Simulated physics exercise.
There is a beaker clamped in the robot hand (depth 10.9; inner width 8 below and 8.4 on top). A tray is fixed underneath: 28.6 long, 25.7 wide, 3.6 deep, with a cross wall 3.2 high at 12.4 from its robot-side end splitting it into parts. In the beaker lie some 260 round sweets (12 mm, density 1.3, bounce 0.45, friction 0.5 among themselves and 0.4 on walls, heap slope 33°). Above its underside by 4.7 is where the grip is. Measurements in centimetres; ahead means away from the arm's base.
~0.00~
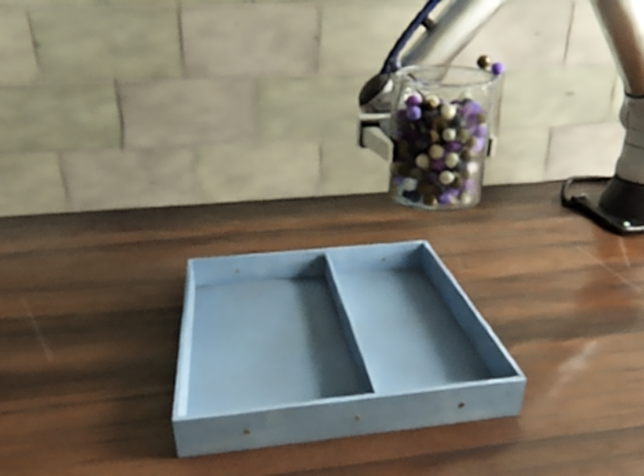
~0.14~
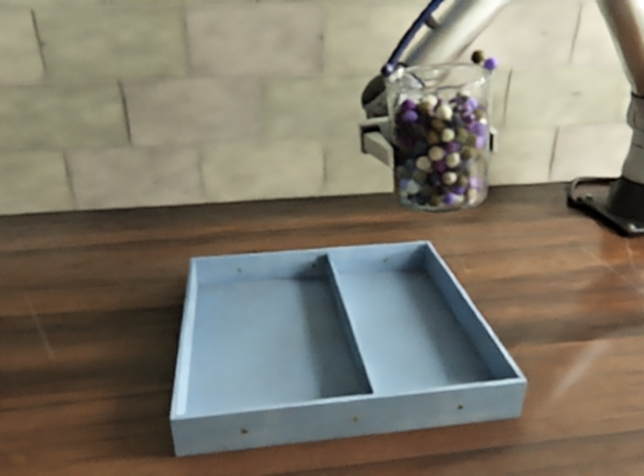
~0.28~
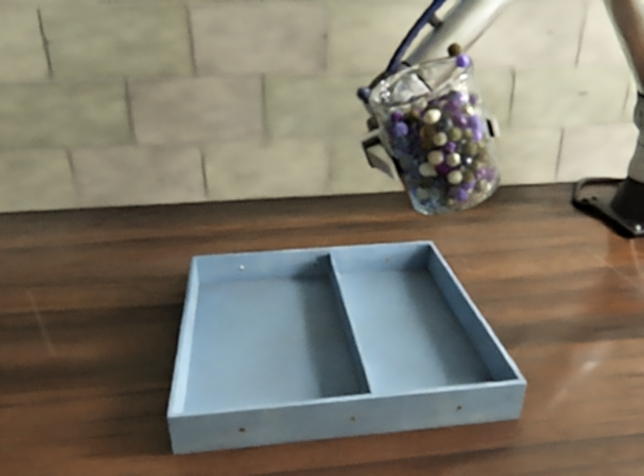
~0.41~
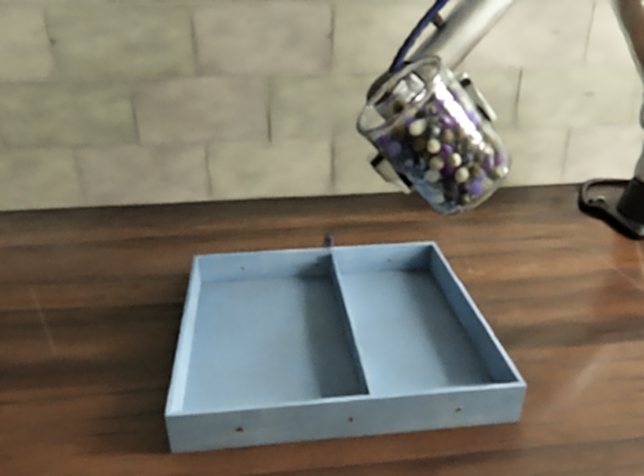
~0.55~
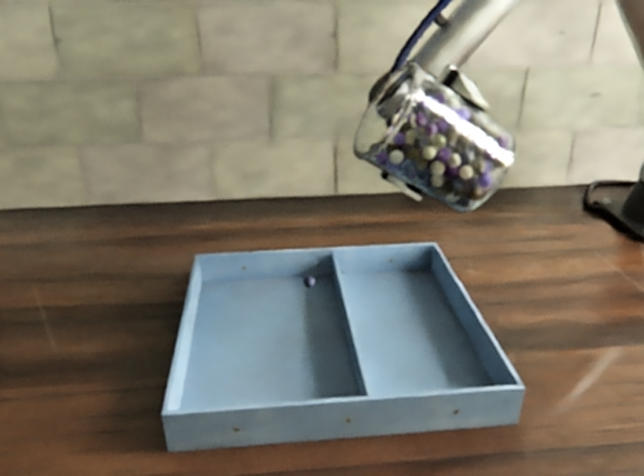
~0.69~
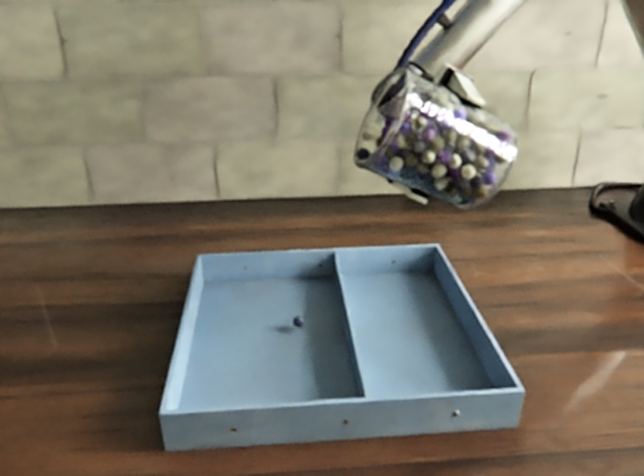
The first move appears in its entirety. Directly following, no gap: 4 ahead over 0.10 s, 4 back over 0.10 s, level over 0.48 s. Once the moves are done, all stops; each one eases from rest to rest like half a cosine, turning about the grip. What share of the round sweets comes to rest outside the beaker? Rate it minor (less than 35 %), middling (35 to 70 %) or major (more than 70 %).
Minor, less than 35 %.
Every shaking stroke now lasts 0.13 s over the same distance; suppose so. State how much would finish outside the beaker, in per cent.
That gives about 10 percent.
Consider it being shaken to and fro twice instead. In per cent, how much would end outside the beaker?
About 30 %.
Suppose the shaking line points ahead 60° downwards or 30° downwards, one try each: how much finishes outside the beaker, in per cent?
Roughly 5 per cent, then 10 per cent.
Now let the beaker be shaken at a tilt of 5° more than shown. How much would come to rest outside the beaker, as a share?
About 30 percent.
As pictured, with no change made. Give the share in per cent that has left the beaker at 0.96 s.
Roughly 20 percent up to then.
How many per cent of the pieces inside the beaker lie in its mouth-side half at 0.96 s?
Share in the mouth half: About 45 %.
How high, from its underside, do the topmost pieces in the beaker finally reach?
Around 9.5 centimetres above the underside.
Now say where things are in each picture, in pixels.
Beaker middle at (439, 139), level; upper third of the load around (441, 117), from x 395 to 495, top at y 60; 261 in the beaker, in the first picture.
Beaker middle at (439, 139), tilted 6° forward; upper third of the load around (443, 117), from x 385 to 490, top at y 55, in the second picture.
Beaker middle at (438, 139), tilted 22° forward; upper third of the load around (443, 117), from x 365 to 490, top at y 50; 260 in the beaker, 1 in flight or on a rim, in the third picture.
Beaker middle at (436, 140), tilted 42° forward; upper third of the load around (437, 121), from x 330 to 500, top at y 85; 260 in the beaker, 1 in flight or on a rim, in the fourth picture.
Beaker middle at (435, 142), tilted 58° forward; upper third of the load around (437, 123), from x 310 to 500, top at y 95; 260 in the beaker, 1 in the far-side part, in the fifth picture.
Beaker middle at (435, 144), tilted 64° forward; upper third of the load around (442, 127), from x 300 to 500, top at y 100; 260 in the beaker, 1 in the far-side part, in the sixth picture.
By 0.96 s, tilted 61° forward, highest piece 23 above the table; 215 in the beaker, 4 in the far-side part, 42 in flight or on a rim.
By 1.23 s, tilted 12° forward, highest piece 26 above the table; 211 in the beaker, 43 in the far-side part, 3 in the robot-side part, 3 on the table or floor, 1 in flight or on a rim.
By 1.57 s, level, highest piece 25 above the table; 211 in the beaker, 44 in the far-side part, 3 in the robot-side part, 3 on the table or floor.
By 2.62 s, level, highest piece 25 above the table; 211 in the beaker, 44 in the far-side part, 3 in the robot-side part, 3 on the table or floor.
Final count, 211 in the beaker, 44 in the far-side part, 3 in the robot-side part, 3 on the table or floor. That is 19 % outside the beaker.
